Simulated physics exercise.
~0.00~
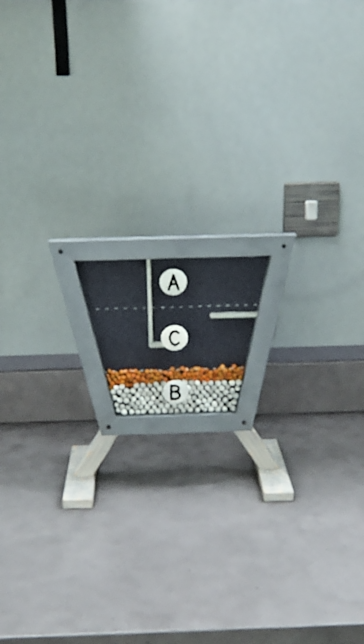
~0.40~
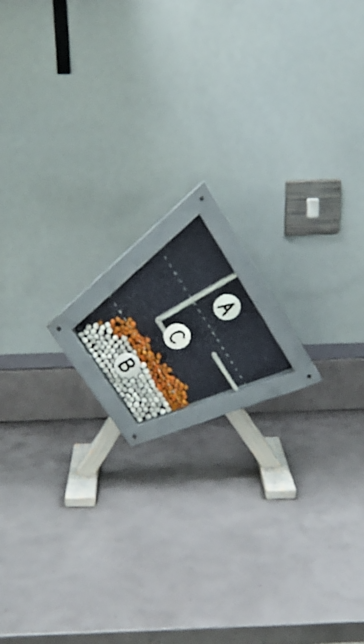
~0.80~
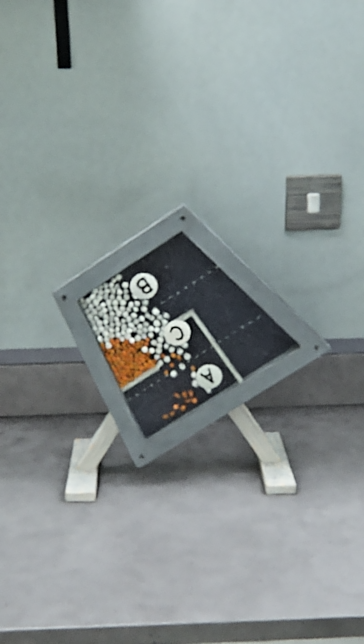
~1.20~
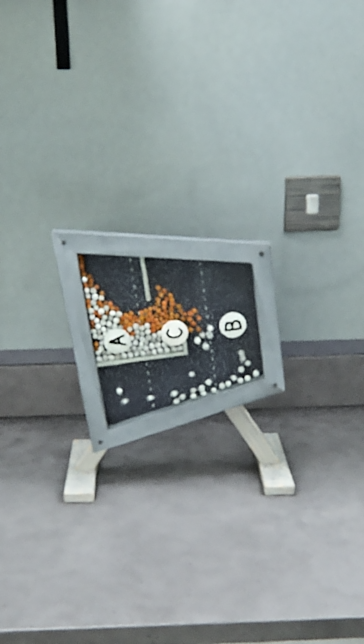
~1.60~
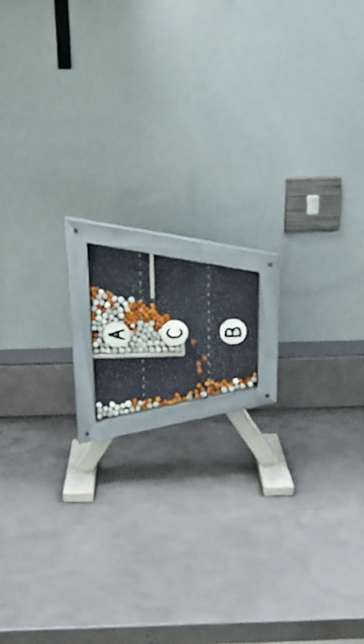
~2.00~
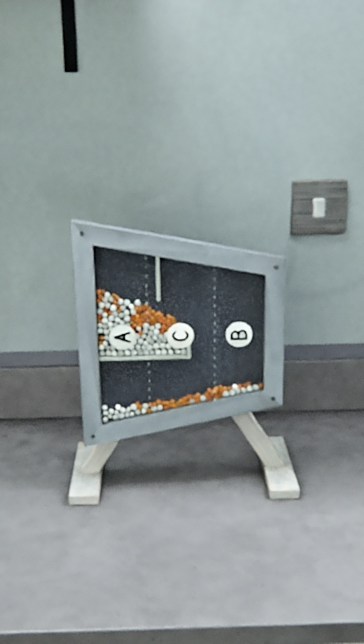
Against a pale wall, a clear-faced case of white and orange beads on a wooden stand tipped clockwise, paused, then rolled on until it rested on its side, the beads tumbling and mixing, with most orange ones finishing in band C.
